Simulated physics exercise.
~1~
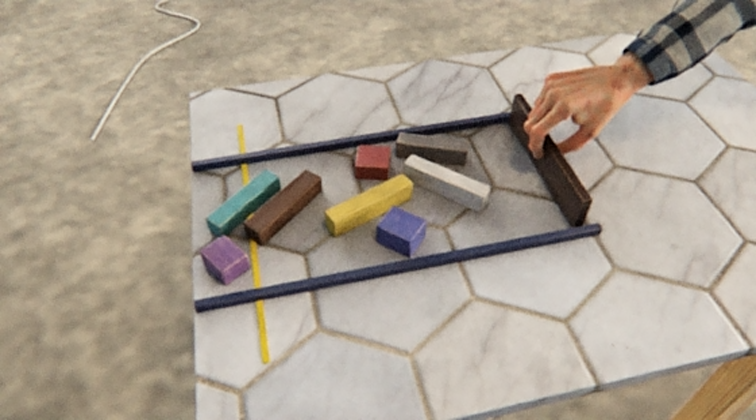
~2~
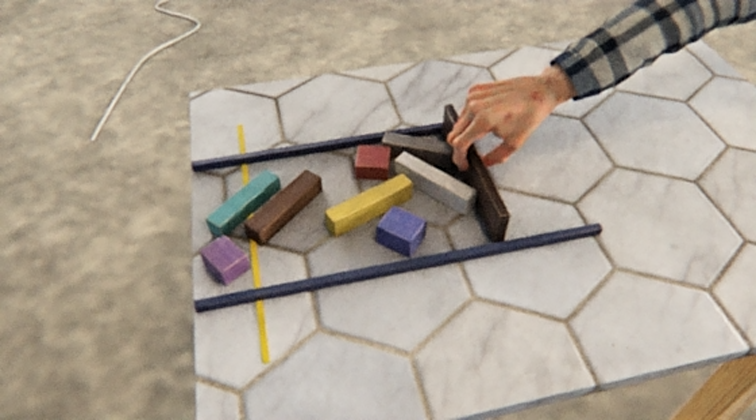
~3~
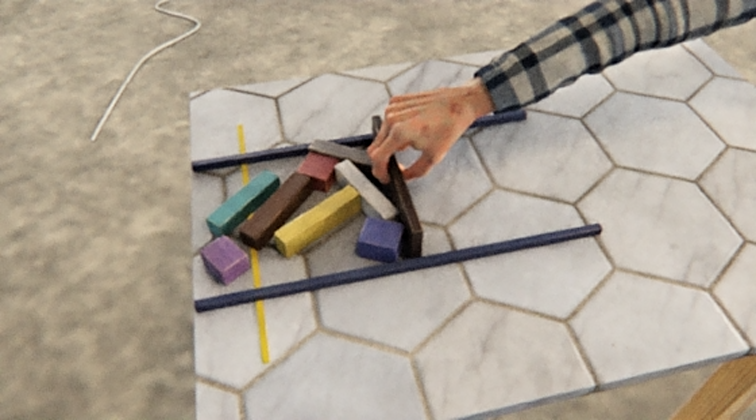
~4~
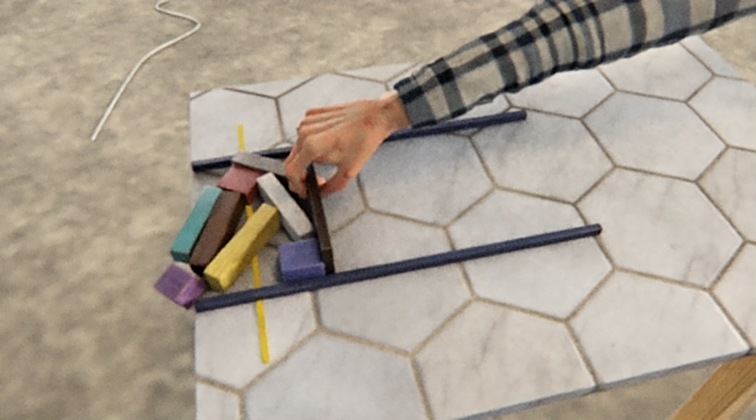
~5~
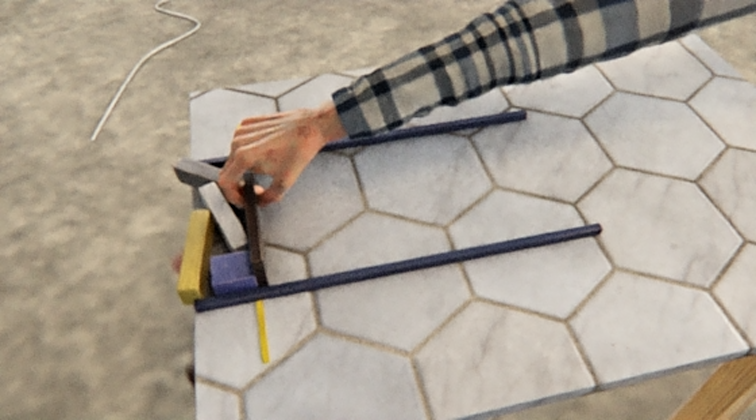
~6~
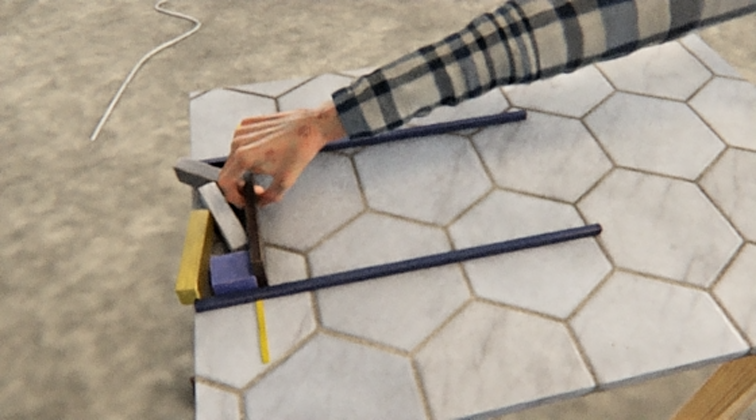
A hand slid a dark board left between two rails on a tiled tabletop, bunching the coloured pieces together until the purple, turquoise, brown and red ones went over the edge, while the yellow, blue, white and grey ones stayed crowded there.
